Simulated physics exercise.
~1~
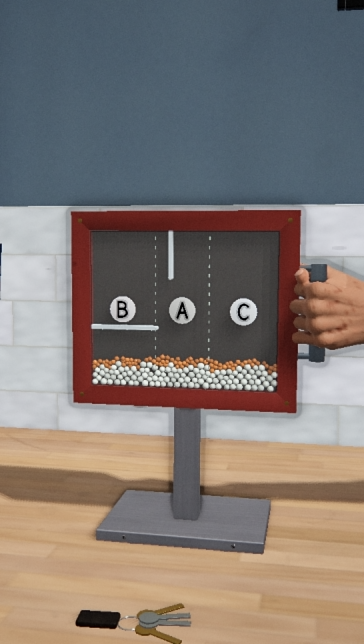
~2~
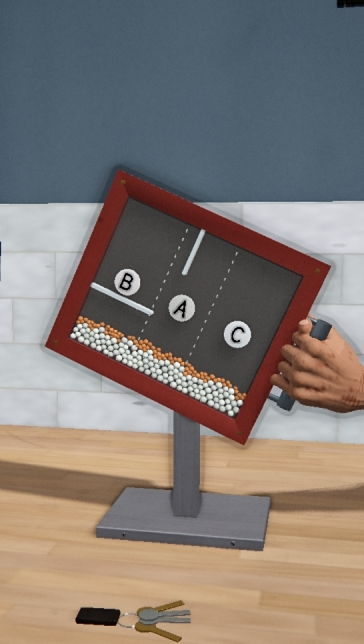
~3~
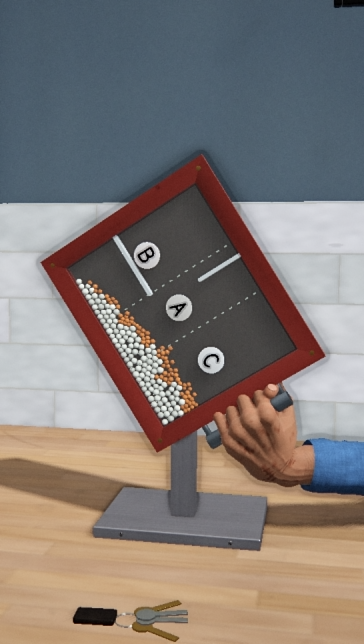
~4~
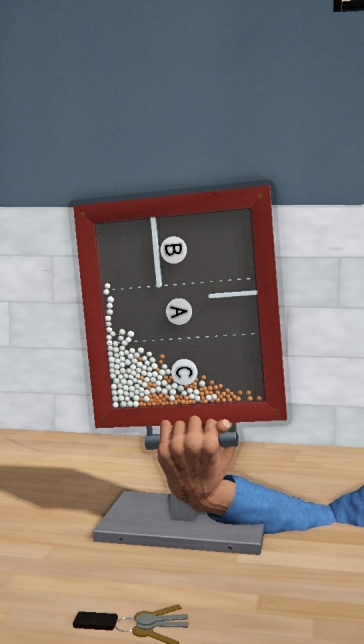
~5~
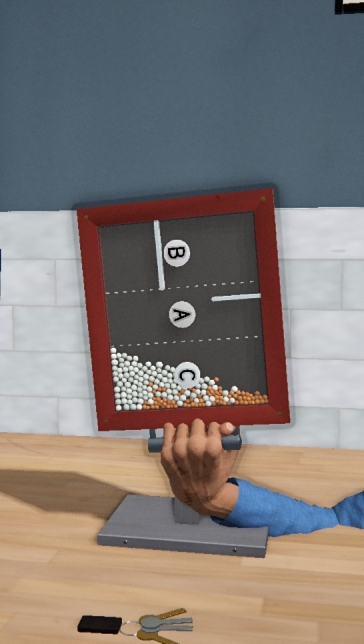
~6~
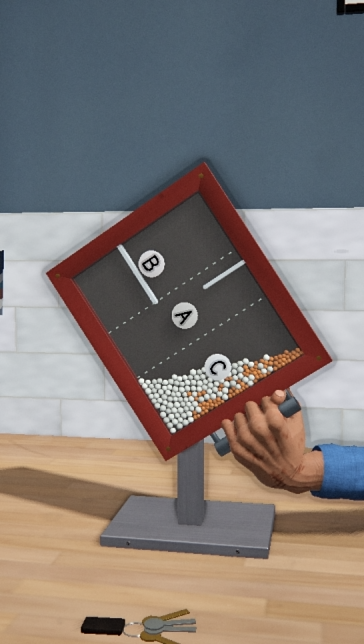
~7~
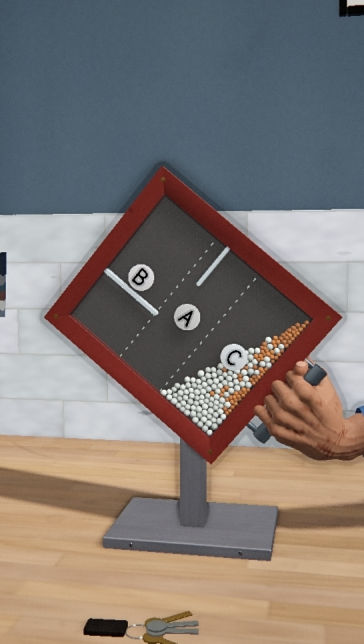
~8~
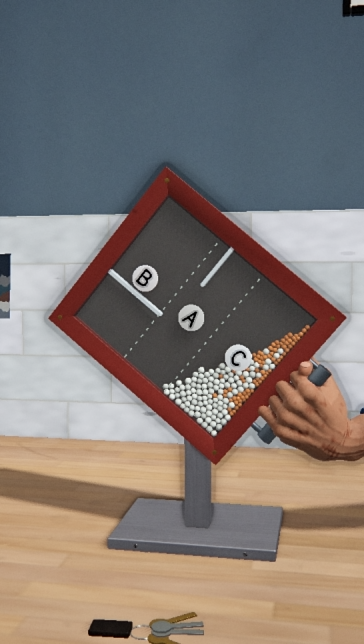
A red-framed box of white and orange beads was turned clockwise by a hand until it stood nearly on its side, sending the beads sliding into strip C, then was swung partway back and held tilted, the beads still resting there.
